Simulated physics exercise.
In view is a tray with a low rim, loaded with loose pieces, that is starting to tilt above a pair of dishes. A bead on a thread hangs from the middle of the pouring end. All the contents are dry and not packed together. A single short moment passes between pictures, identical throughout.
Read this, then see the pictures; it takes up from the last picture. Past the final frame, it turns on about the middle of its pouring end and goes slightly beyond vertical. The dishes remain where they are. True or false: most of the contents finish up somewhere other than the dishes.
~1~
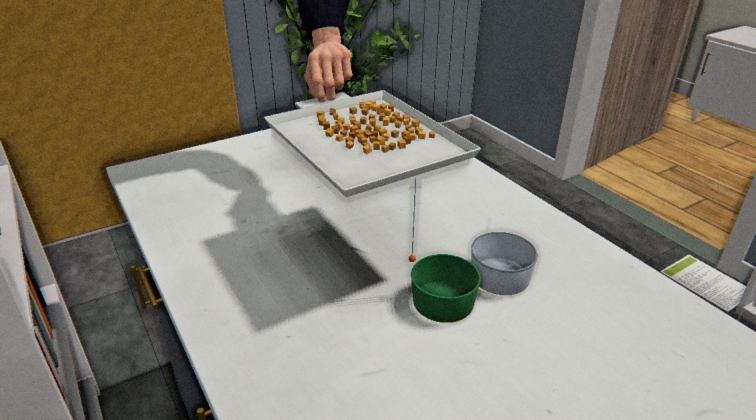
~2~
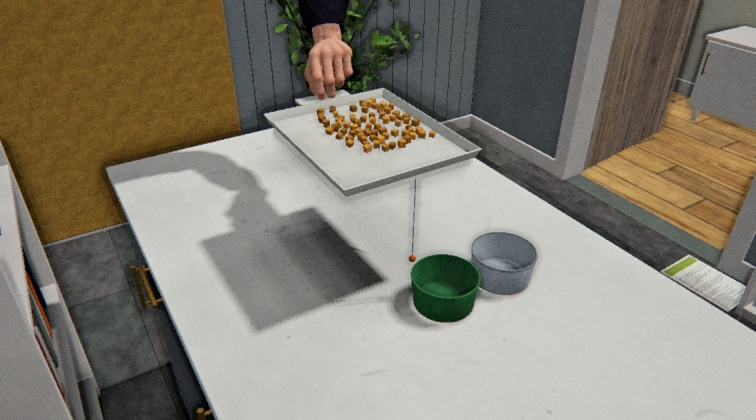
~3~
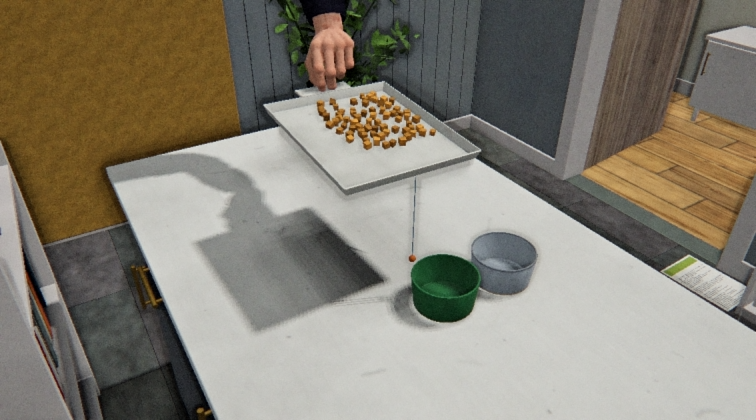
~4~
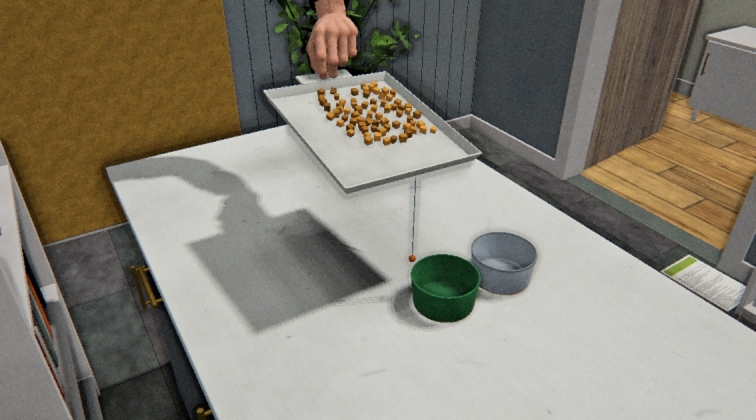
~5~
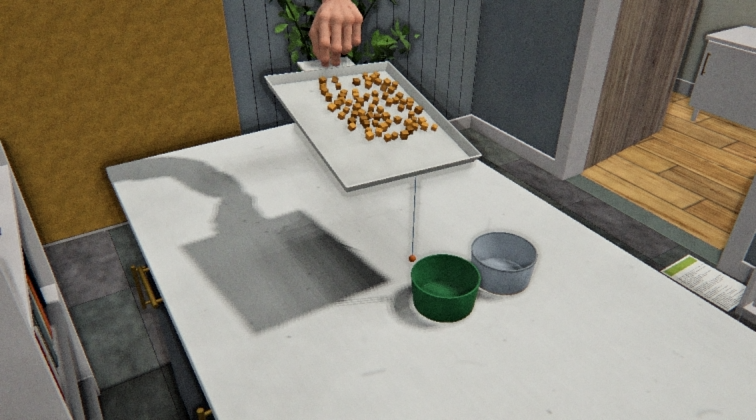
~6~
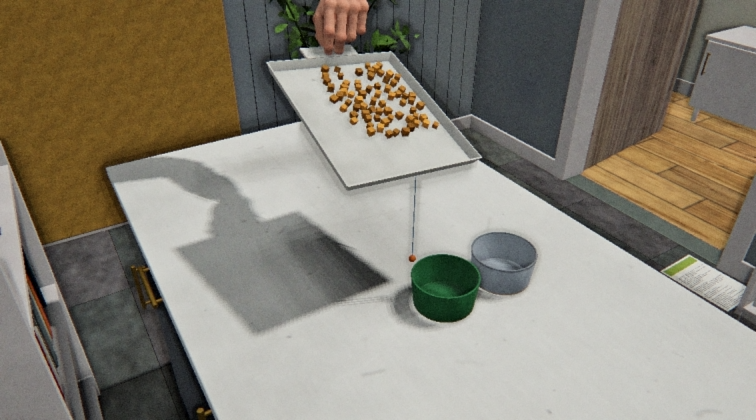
False.
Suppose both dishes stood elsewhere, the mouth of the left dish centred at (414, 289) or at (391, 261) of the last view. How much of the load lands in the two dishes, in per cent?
First placement: 80 per cent; second placement: 20 per cent.
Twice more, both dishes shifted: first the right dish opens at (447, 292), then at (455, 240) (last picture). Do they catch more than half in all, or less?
So that's a lesser portion the first time round, a lesser portion the second.
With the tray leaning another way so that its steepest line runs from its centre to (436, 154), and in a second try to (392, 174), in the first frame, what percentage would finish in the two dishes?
Roughly 60 percent first and 20 percent second.
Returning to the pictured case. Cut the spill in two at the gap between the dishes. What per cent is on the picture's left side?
About 60 %.
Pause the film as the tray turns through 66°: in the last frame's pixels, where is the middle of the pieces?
Centre estimate: (461, 171).
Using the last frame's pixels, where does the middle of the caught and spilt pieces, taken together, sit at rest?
Roughly pixel (465, 292).
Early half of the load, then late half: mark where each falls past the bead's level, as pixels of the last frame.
Earlier portion about (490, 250); later portion about (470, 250).
Just after the last frame, tray tipped steeply; roughly half on the tray; roughly half in the air.
A moment on, tray tipped past a quarter turn; roughly a third in the left dish; roughly a third in the right dish; roughly a quarter outside both; about a tenth in the air.
Further on, tray tipped past a quarter turn; roughly a third in the left dish; roughly a third in the right dish; roughly a third outside both.
When it is over, tray tipped past a quarter turn; roughly a third in the left dish; roughly a third in the right dish; roughly a third outside both.
